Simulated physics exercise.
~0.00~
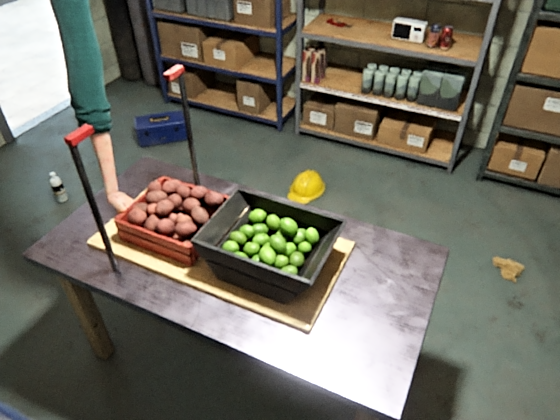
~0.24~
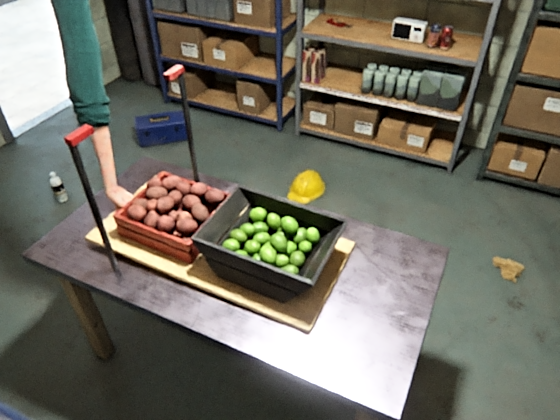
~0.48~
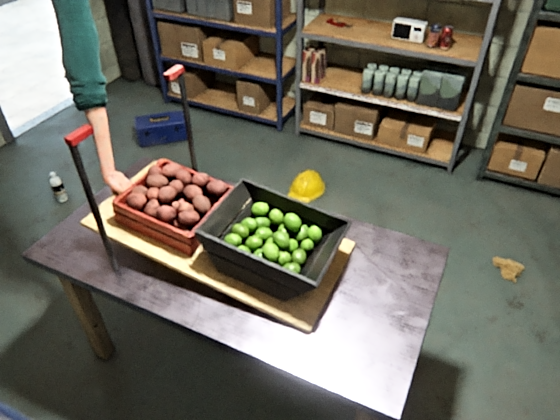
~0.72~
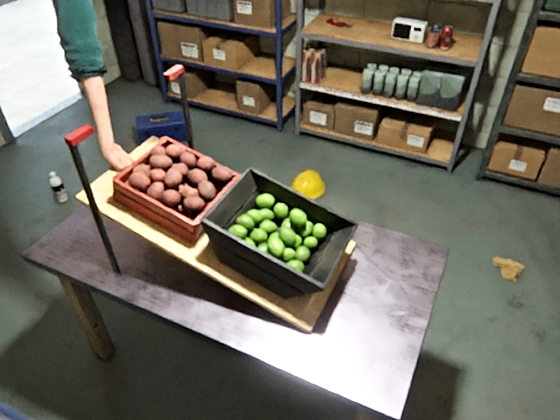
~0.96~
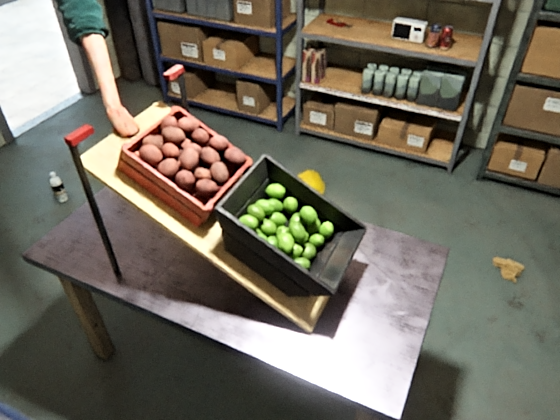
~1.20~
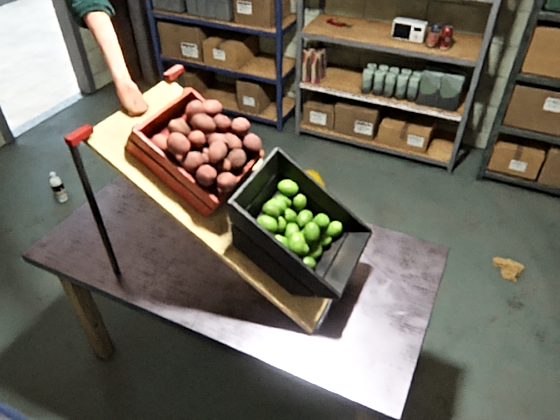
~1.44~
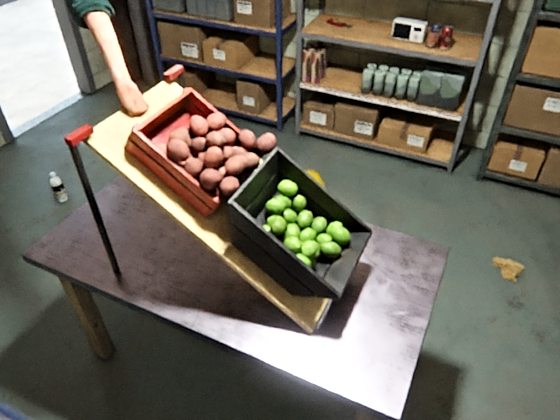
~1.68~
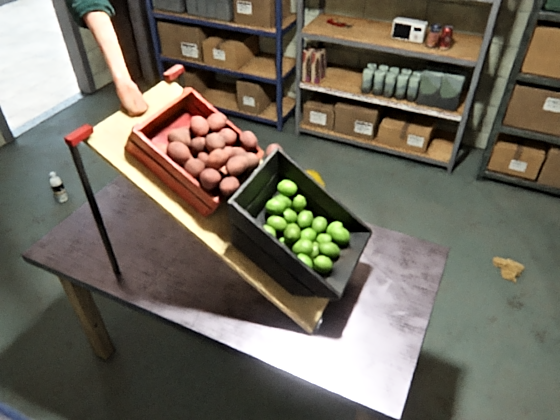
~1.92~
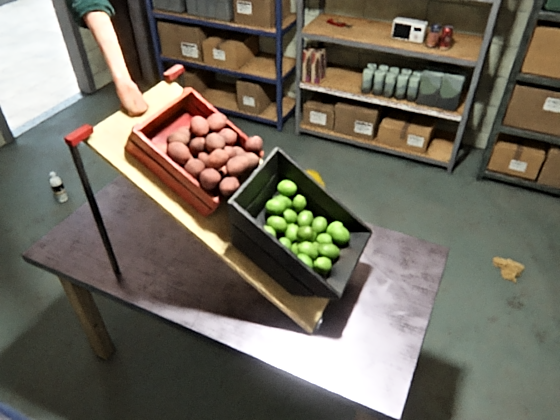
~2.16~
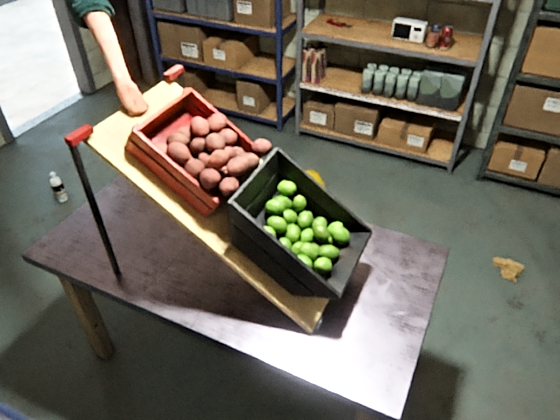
Storage room, a hand lifting the left end of a board holding boxes of potatoes and green fruit, one potato tumbling out.
